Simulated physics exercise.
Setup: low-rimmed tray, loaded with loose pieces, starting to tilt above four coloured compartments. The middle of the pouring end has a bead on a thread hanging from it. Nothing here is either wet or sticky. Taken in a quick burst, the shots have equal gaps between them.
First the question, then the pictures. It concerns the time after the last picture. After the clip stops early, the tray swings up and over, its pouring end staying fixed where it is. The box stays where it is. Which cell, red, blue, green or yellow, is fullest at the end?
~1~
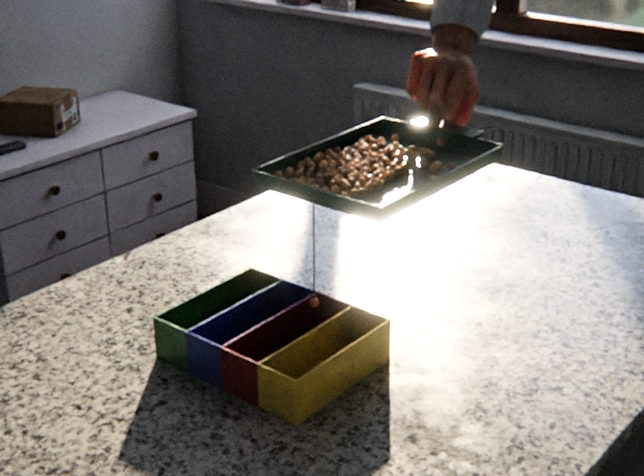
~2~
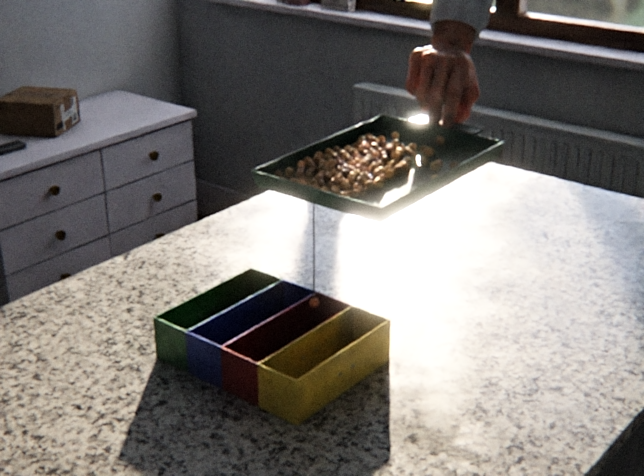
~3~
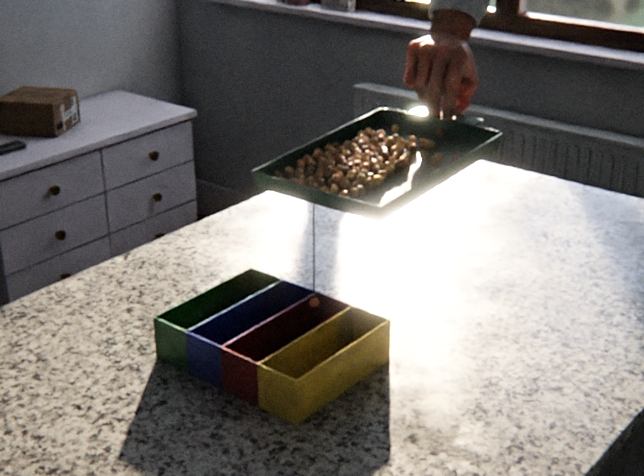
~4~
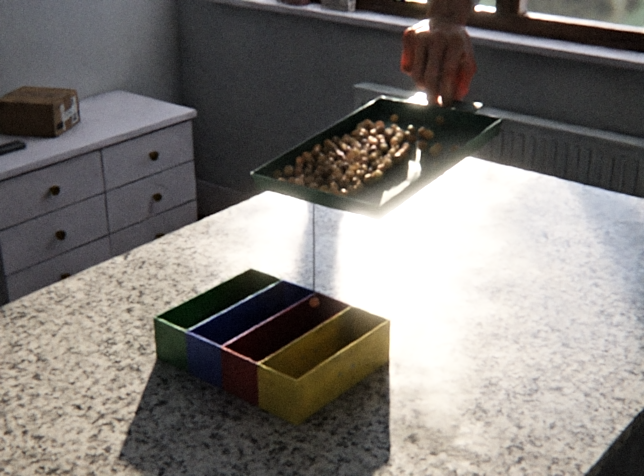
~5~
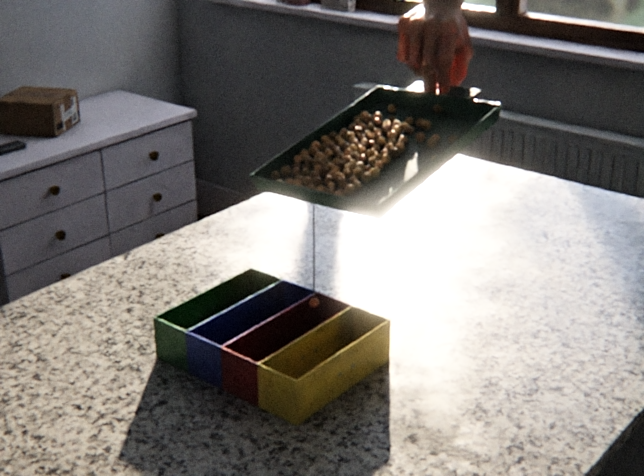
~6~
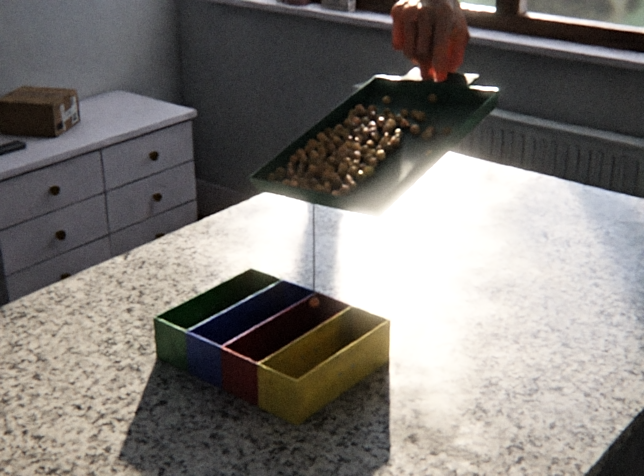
The blue cell is fullest at the end.
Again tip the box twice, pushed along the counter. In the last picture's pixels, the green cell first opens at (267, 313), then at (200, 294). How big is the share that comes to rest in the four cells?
About 50% and about 100%.
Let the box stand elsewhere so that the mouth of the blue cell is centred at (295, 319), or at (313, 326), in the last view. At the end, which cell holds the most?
Taking the two placings in order, you'd get the cell in green and then that green cell.
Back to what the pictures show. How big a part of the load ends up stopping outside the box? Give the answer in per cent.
10 %.
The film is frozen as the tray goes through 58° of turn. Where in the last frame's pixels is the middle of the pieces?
The load is centred near (301, 159).
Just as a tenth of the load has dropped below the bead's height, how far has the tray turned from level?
Angle: Close to 80°.
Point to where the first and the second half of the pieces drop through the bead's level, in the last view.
The first part passes (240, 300); everything after passes (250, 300).
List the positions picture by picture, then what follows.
In the first frame, corners of the pouring end near (257, 170) and (380, 206), level; middle of the load near (352, 167), round wooden beads; bead on its thread near (314, 303); green cell near (171, 341); blue cell near (205, 356); red cell near (240, 373); yellow cell near (278, 390).
In the second frame, corners of the pouring end near (257, 170) and (380, 205), level; middle of the load near (352, 166).
In the third frame, corners of the pouring end near (256, 171) and (379, 205), tipped barely, lowest at the left corner; middle of the load near (352, 162).
In the fourth frame, corners of the pouring end near (255, 173) and (378, 204), tipped a little, lowest at the left corner; middle of the load near (351, 158).
In the fifth frame, corners of the pouring end near (254, 174) and (377, 203), tipped a little, lowest at the left corner; middle of the load near (348, 153).
In the sixth frame, corners of the pouring end near (254, 176) and (375, 202), tipped clearly, lowest at the left corner; middle of the load near (343, 151), all but a few on the move; green cell near (171, 341); blue cell near (205, 356); red cell near (240, 373); yellow cell near (278, 390).
Shortly afterwards, tray tipped steeply; the whole lot on the tray.
Next, tray tipped right over; near a quarter on the tray; near a quarter in the blue cell; near a quarter in the green cell; a little in the red cell; only a few in the yellow cell; near a quarter falling or outside the box.
Some moments later, tray tipped past a quarter turn; near half in the blue cell; near a quarter in the green cell; near a quarter in the red cell; only a few in the yellow cell; a little falling or outside the box.
In the end, tray tipped past a quarter turn; near half in the blue cell; near a quarter in the green cell; near a quarter in the red cell; only a few in the yellow cell; a little outside the box.
